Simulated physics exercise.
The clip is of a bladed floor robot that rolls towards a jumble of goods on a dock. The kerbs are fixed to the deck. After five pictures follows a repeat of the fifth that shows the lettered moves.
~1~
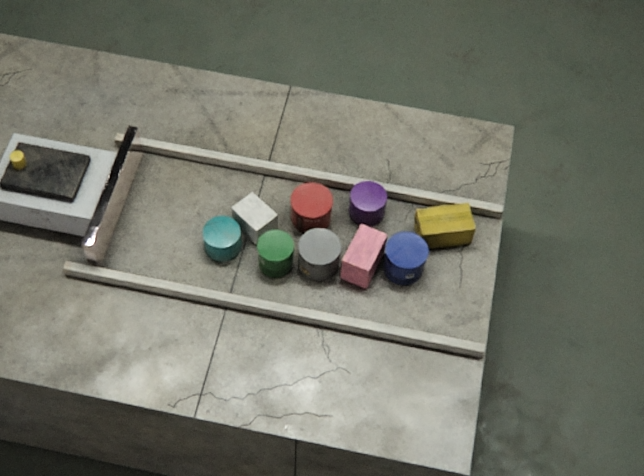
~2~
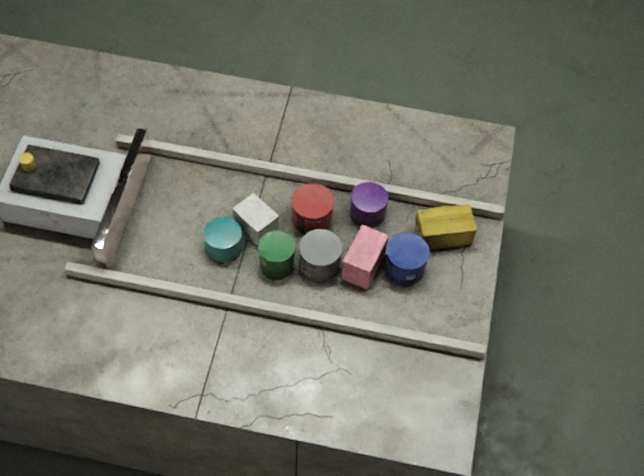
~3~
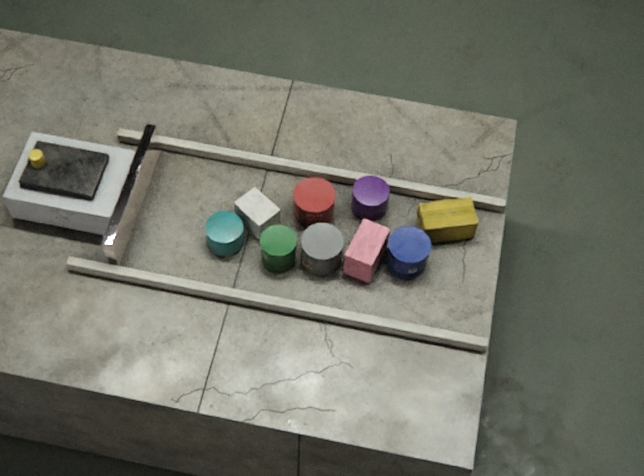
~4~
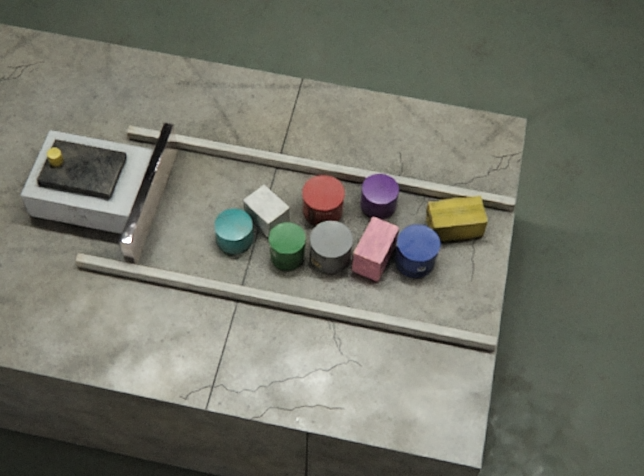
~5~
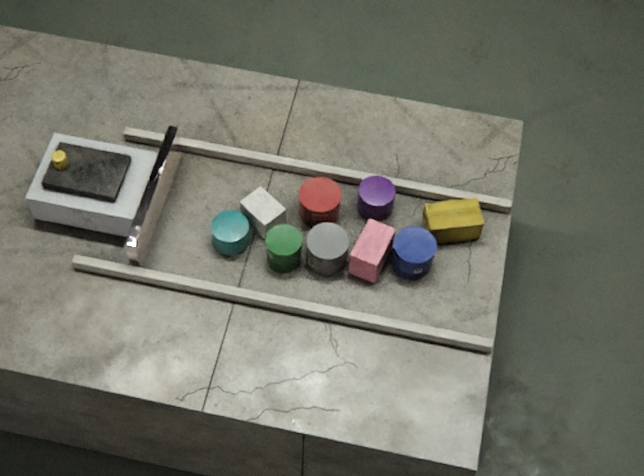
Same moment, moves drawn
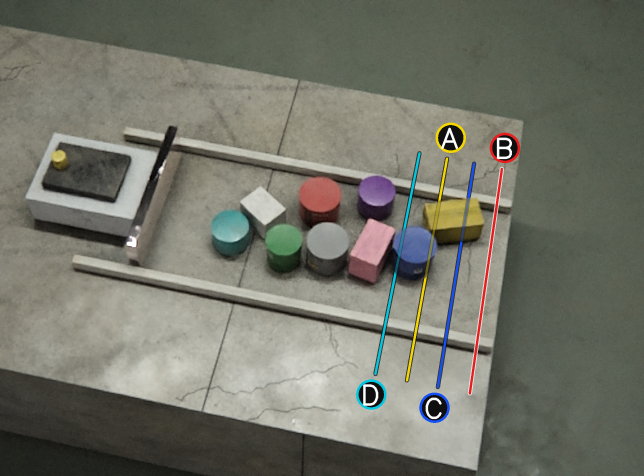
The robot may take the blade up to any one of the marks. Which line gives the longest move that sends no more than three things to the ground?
A is the last line within the limit.
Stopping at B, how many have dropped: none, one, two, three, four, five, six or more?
By then, six or more.
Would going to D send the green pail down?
No.
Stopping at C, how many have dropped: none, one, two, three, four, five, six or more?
Five.
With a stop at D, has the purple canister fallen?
No.
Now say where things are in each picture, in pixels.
Grey pail (319, 254); blue pail (405, 259); yellow box (444, 226), in the first picture.
Robot (60, 174); pink crate (365, 257), in the second picture.
Robot (70, 170); white crate (258, 214), in the third picture.
Robot (88, 169); purple canister (379, 196), in the fourth picture.
Robot (93, 172); grey pail (327, 249); blue pail (413, 253); yellow box (452, 221), in the fifth picture.
On the marked copy, A at (428, 262); B at (487, 273); C at (457, 268); D at (399, 256).
Taking A. A third of the way, robot (189, 190); pink crate (377, 253); grey pail (340, 252).
Two thirds of the way, robot (288, 210); blue pail (478, 253); yellow box (467, 223).
When it is over, robot (366, 225); pink crate over the edge; blue pail over the edge; three fallen.
As for the rest, B drops nine; C drops five; D is within the limit but short.
